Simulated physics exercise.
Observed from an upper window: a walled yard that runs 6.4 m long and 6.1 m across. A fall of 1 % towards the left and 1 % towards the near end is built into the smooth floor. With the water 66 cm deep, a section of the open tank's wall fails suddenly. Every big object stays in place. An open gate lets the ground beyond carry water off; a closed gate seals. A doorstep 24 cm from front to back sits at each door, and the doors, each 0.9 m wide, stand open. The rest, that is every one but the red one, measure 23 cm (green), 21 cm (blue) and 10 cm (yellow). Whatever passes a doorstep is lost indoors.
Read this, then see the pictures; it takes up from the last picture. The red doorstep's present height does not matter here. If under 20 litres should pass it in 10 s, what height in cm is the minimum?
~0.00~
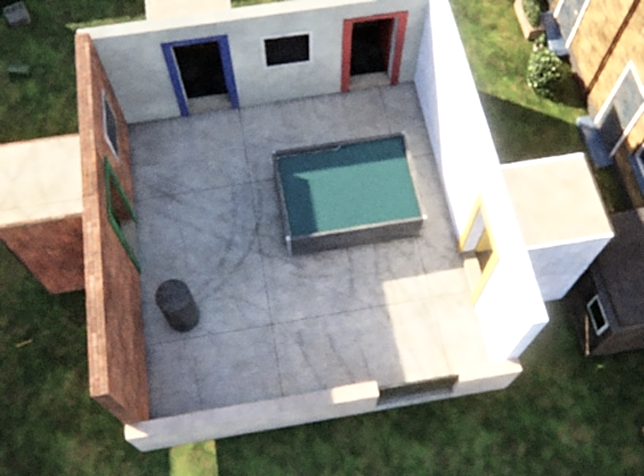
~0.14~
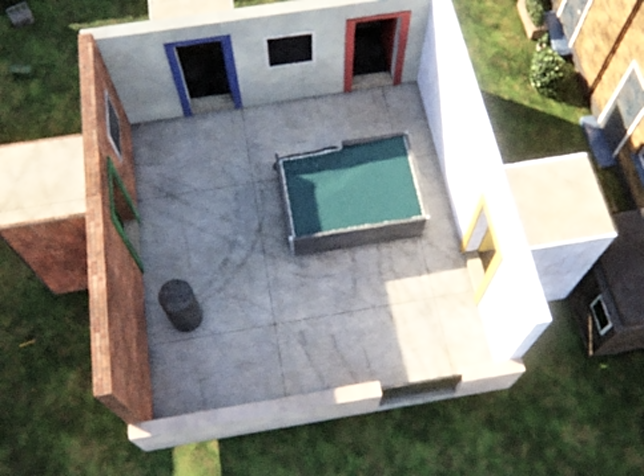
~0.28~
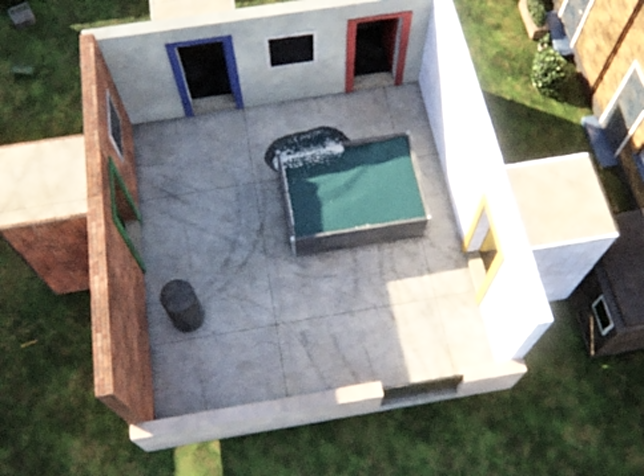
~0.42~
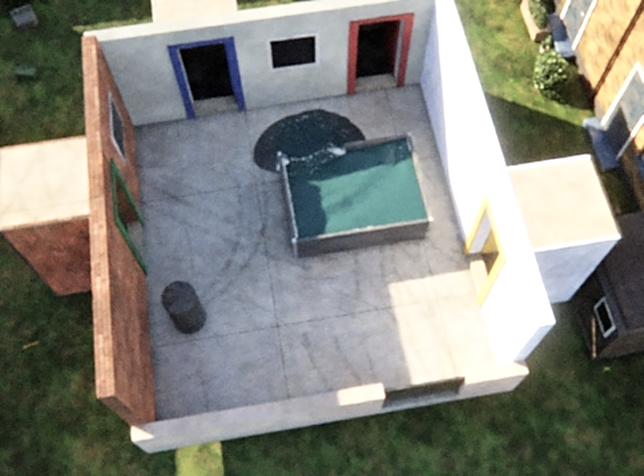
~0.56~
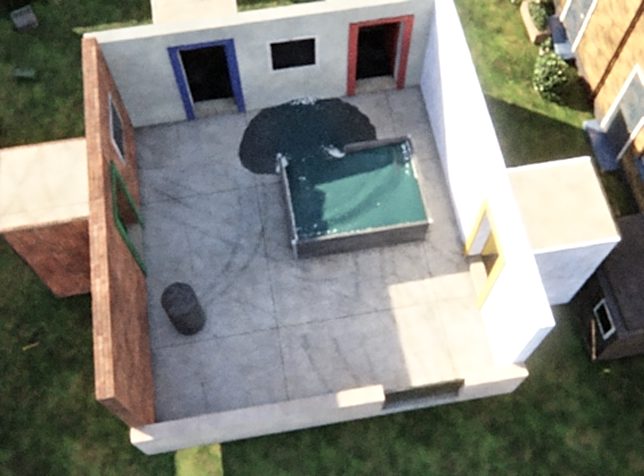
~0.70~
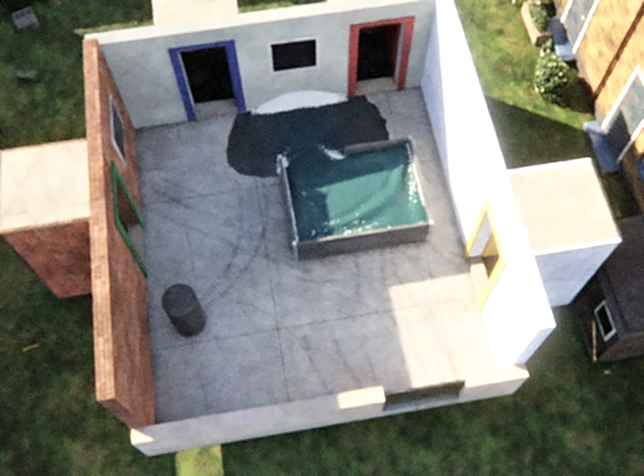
The minimum is around 9.5 cm.
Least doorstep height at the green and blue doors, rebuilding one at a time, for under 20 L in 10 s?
About 6.0 cm at green and 15 cm at blue.
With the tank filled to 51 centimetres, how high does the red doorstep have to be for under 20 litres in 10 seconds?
Some 6.5 cm.
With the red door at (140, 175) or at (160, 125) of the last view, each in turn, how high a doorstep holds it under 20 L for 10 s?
23 and 21 cm.
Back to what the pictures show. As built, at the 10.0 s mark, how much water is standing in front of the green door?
Some 6.5 cm.
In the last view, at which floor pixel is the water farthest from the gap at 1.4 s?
The farthest wet point is roughly at (162, 128) in the last view.
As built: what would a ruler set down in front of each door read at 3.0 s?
Lab note, cm: Green 8; blue 17; yellow 0; red 12.
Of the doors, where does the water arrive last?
Yellow, last of all.
After 1.4 s water covers 15 % of the floor, deepest (45 cm) near (291, 116); 13 cm at the red door, 0 litres in over its 15 cm doorstep.
After 3.0 s water covers 35 % of the floor, deepest (34 cm) near (137, 146); 12 cm at the red door, 0 litres in over its 15 cm doorstep.
After 10.0 s water covers 95 % of the floor, deepest (18 cm) near (159, 436); 7 cm at the red door, 2 litres in over its 15 cm doorstep.
At the red door as built, the water arrived by 0.9 s and peaked near 14 cm at 1.6 s.
Run again over the same 10 s with other heights there, 40 litres in over 7.5 cm, 14 litres over 10.5 cm. The limit of 20 litres is kept from about 9.5 cm up.
